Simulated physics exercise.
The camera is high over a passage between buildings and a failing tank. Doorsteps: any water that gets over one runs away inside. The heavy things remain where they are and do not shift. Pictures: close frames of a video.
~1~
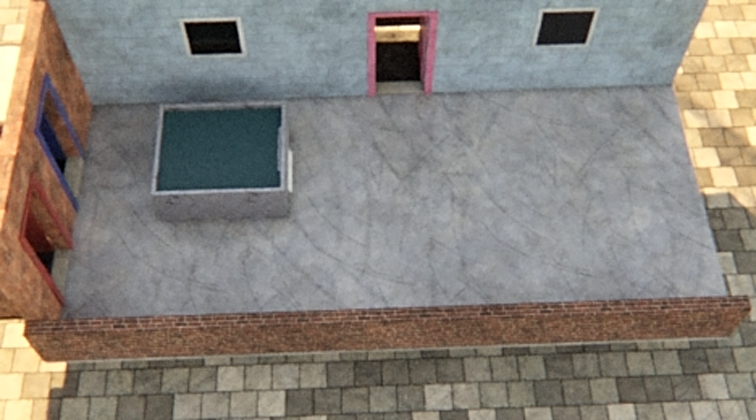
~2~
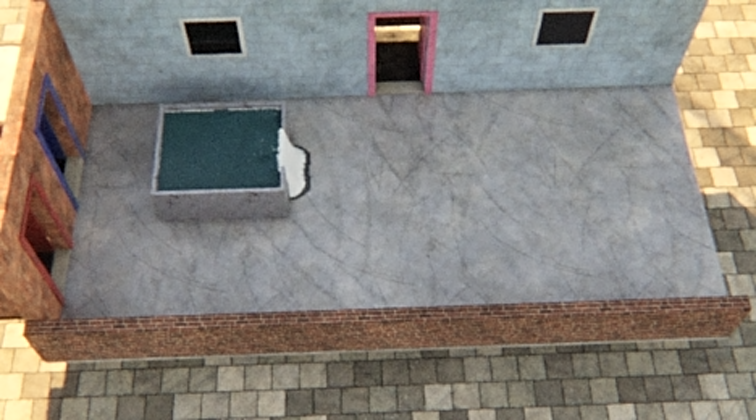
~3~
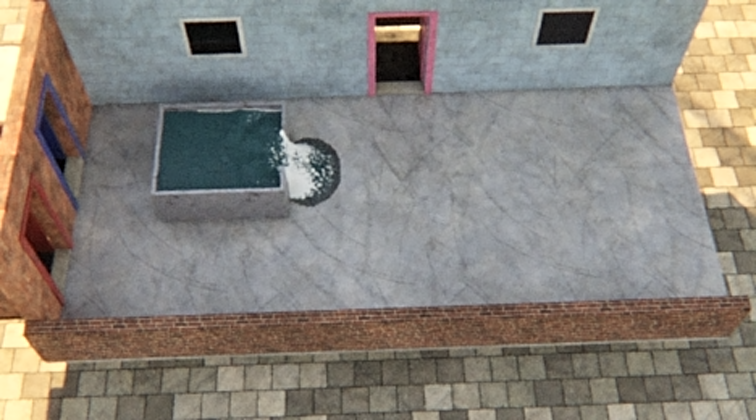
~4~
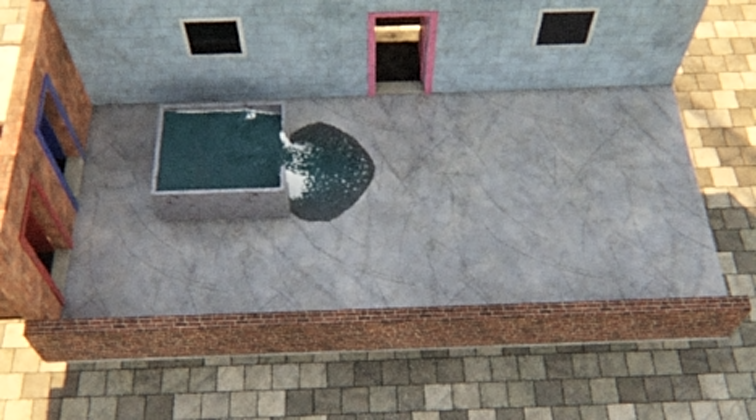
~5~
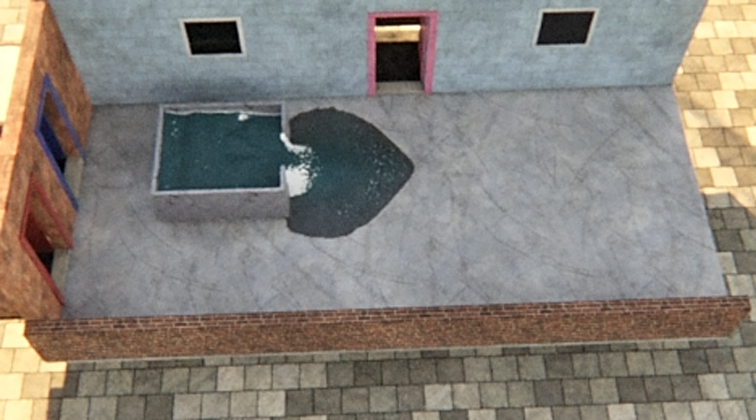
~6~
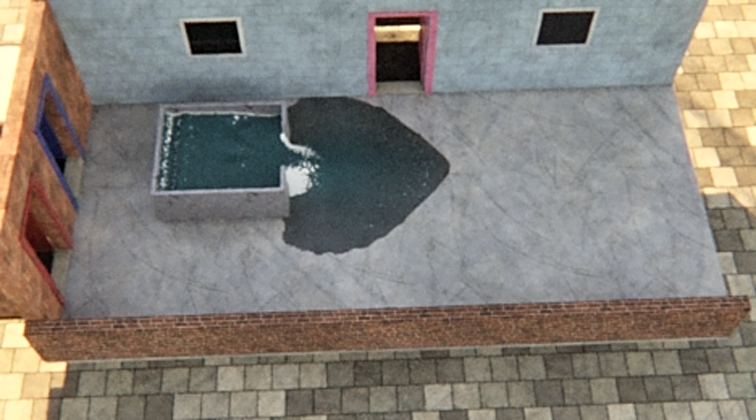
Water pours from the right side of a tank and spreads rightward across the grey paving.
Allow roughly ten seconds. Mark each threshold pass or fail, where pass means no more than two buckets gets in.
Pink door - fail; red door - pass; blue door - pass.
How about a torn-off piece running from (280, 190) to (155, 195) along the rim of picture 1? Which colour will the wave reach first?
The red-painted one.
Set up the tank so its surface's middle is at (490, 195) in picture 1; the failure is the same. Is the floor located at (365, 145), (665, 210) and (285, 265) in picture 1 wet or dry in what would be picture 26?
I'd say still dry for the first, swamped for the second and still dry for the third.
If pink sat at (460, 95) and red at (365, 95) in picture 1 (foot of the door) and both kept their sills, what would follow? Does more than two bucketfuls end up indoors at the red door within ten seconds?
Red: Exceeds the limit.
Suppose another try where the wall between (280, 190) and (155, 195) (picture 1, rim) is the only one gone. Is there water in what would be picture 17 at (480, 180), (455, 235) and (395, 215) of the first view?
In turn: Untouched, untouched, untouched.
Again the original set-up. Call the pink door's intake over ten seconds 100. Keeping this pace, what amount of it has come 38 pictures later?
That share would be near 95 %.
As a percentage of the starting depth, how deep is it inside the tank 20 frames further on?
Roughly 42 %.
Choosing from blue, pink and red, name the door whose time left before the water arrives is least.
That's the pink-painted one.
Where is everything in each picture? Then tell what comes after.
The first frame shows the water tank at (221, 149) is whole and still.
In the second frame, the front is at (299, 194), out from the gap at (284, 162).
In the third frame, water pours out at (284, 164) and has run to (334, 184).
In the fourth frame, the front is at (369, 176), out from the gap at (284, 164).
In the fifth frame, water pours out at (284, 164) and has run to (407, 172).
In the sixth frame, the front is at (442, 174), out from the gap at (284, 164).
A moment on, water covers 30 % of the floor; the pink door under two buckets in, the red door not reached, the blue door not reached.
Next, water covers 50 % of the floor; the pink door over two buckets in, the red door not reached, the blue door not reached.
Then, water covers 65 % of the floor; the pink door over two buckets in, the red door not reached, the blue door not reached.
Later, water covers 65 % of the floor; the pink door over two buckets in, the red door not reached, the blue door not reached.
In the end, water covers 70 % of the floor; the pink door over two buckets in, the red door not reached, the blue door not reached.
